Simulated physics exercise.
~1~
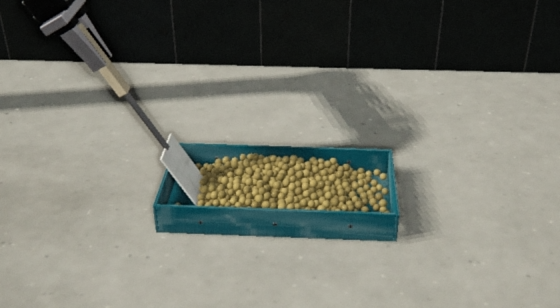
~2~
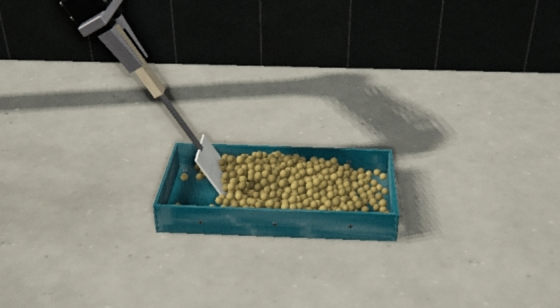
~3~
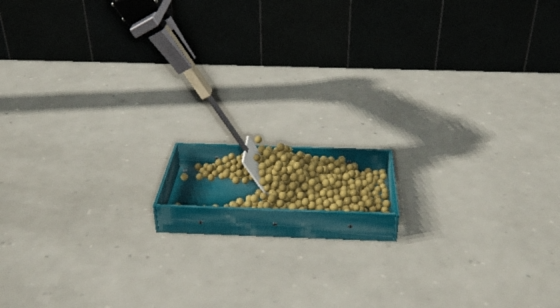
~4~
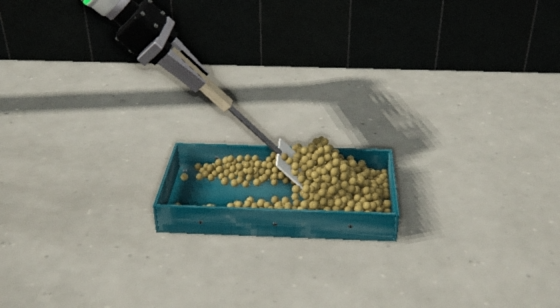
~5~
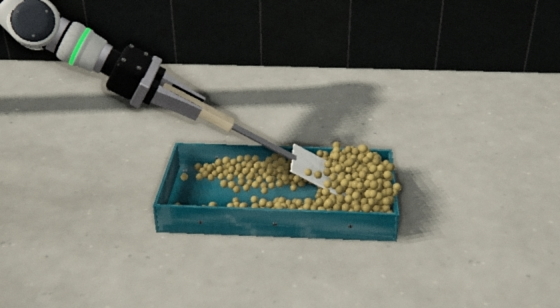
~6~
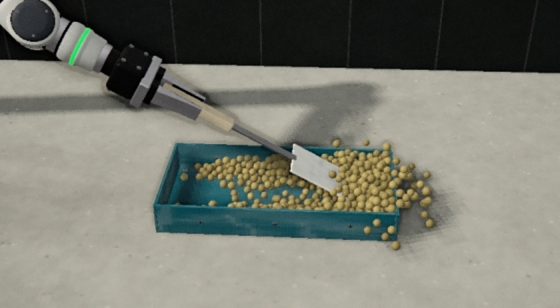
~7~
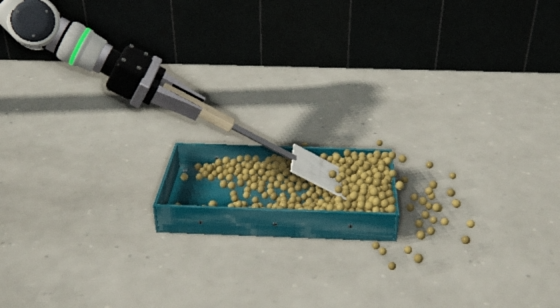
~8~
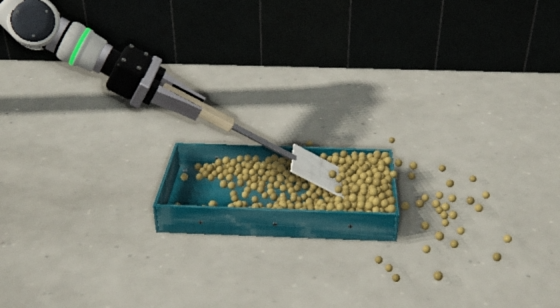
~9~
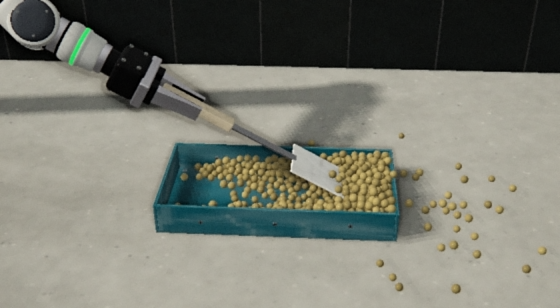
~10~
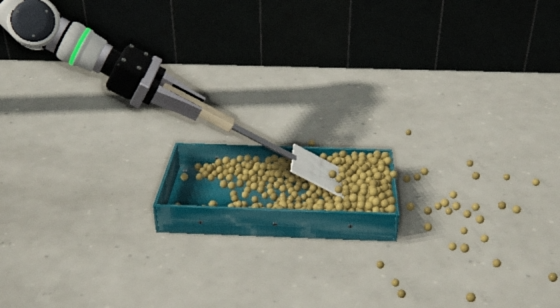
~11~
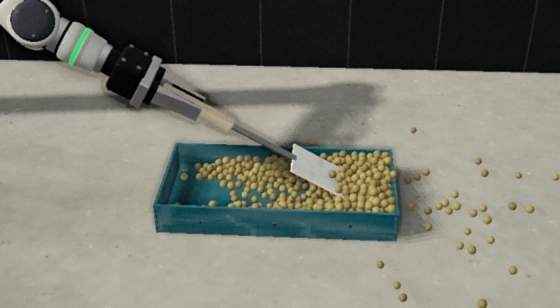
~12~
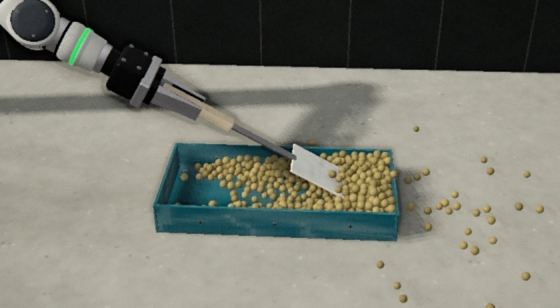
A teal rectangular trough filled with yellowish beads sits on a pale grey tabletop, seen from slightly above by a still camera, with a dark panelled wall behind. A robotic arm reaches in from the upper left, holding a flat pale blade at the trough's left end. The blade sweeps right through the beads, clearing a patch behind it and heaping them towards the far end. As it tilts flatter and stops, beads spill over the right edge and roll across the table. They end scattered to the right, while most remain in the trough beneath the motionless blade.
